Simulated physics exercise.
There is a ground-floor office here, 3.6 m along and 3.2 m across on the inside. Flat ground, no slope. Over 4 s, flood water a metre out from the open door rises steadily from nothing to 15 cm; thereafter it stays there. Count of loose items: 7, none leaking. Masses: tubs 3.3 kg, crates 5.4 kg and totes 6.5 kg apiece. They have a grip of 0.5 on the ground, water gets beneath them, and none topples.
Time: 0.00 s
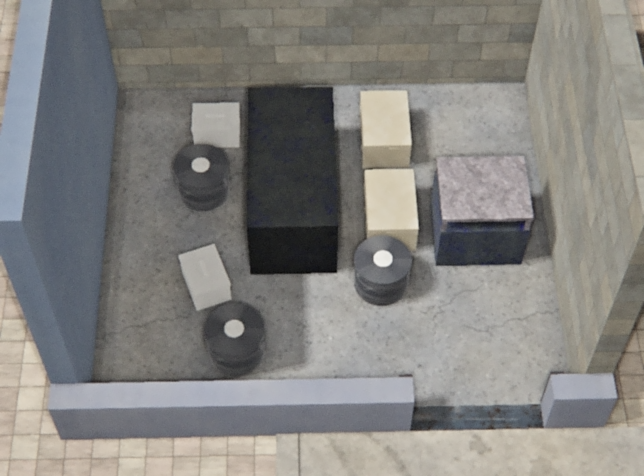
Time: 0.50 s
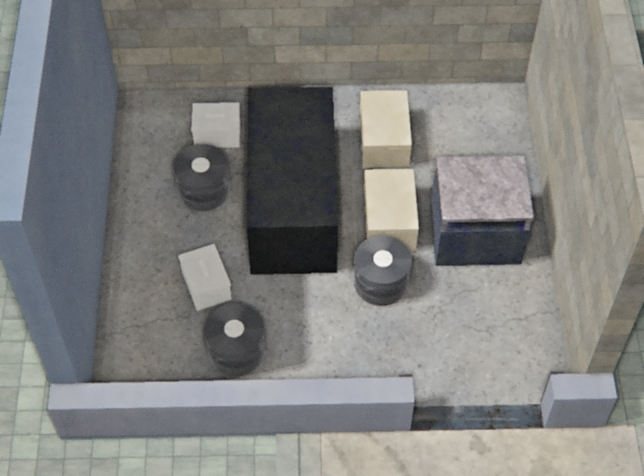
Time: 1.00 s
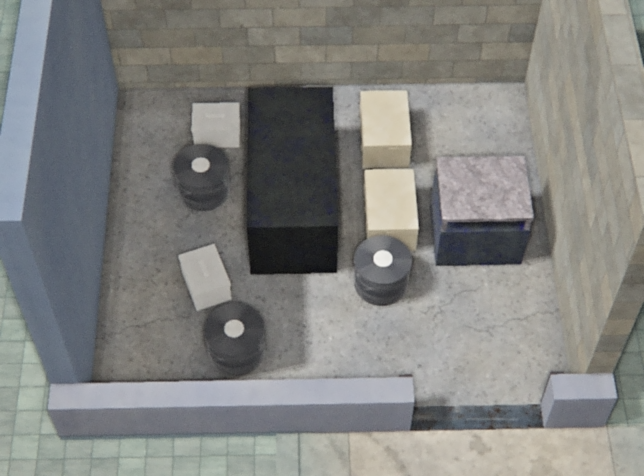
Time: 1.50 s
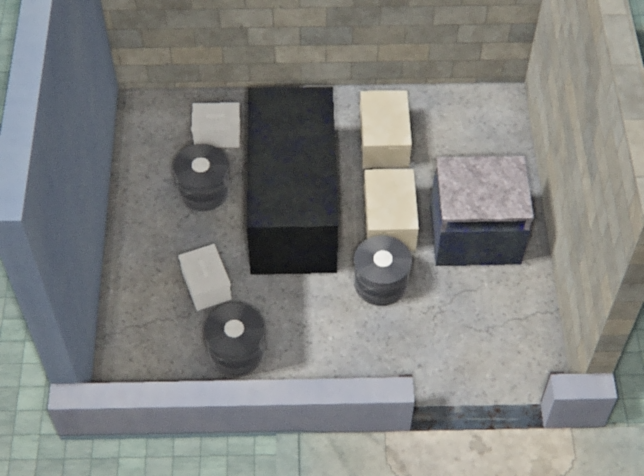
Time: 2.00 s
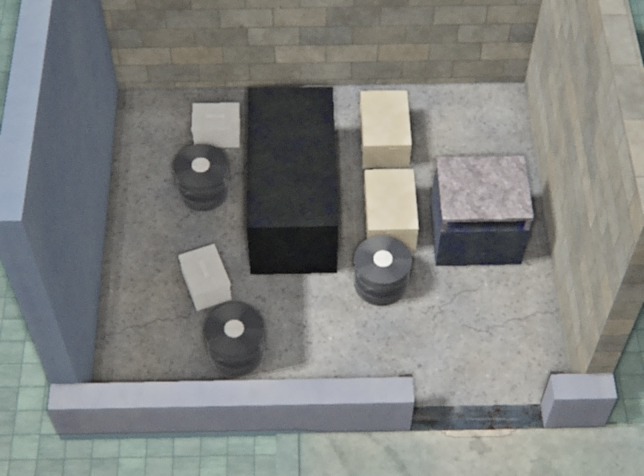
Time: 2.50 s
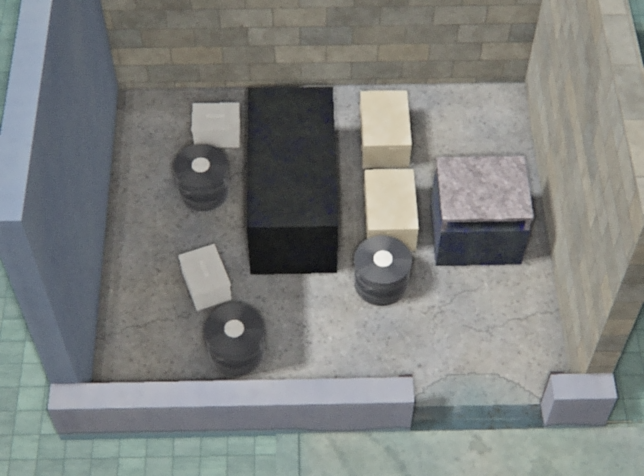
A long black block stands in the middle of a walled, grey-floored room, seen from high above through its open top. Two pale boxes and three dark round objects with white centres sit to its left and right, with two cream blocks and a pinkish-topped dark unit on the right. The camera and objects stay still while greenish water spreads over the paving outside, then slips just inside the front gap.
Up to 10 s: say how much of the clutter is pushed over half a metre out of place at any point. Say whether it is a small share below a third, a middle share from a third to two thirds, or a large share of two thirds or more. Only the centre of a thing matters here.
A middle share, from a third to two thirds.
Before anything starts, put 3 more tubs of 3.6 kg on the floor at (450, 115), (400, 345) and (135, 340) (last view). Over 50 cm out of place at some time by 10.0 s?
Inside the limit, then above the limit, then inside the limit.
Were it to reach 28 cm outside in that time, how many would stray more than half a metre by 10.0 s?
So the tally would be 6.
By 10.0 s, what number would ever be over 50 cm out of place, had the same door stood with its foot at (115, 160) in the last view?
In that case 4 of them.
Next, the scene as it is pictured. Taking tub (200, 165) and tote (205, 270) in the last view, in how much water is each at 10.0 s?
Depths: Near 2 cm, then near 3 cm.
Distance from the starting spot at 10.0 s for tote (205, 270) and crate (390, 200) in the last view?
The first is 20 cm from its start, the second 80 cm.
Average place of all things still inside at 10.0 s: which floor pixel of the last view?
Somewhere near (308, 204).
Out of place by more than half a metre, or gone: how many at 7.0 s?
Tally: 2.
After 3.5 s 0 of 7 are over 50 cm from their spots; 0 afloat.
After 4.5 s 0 of 7 are over 50 cm from their spots; 0 afloat.
After 7.0 s 2 of 7 are over 50 cm from their spots; 3 afloat.
After 10.0 s 3 of 7 are over 50 cm from their spots, and 3 have been at some point; 4 afloat.
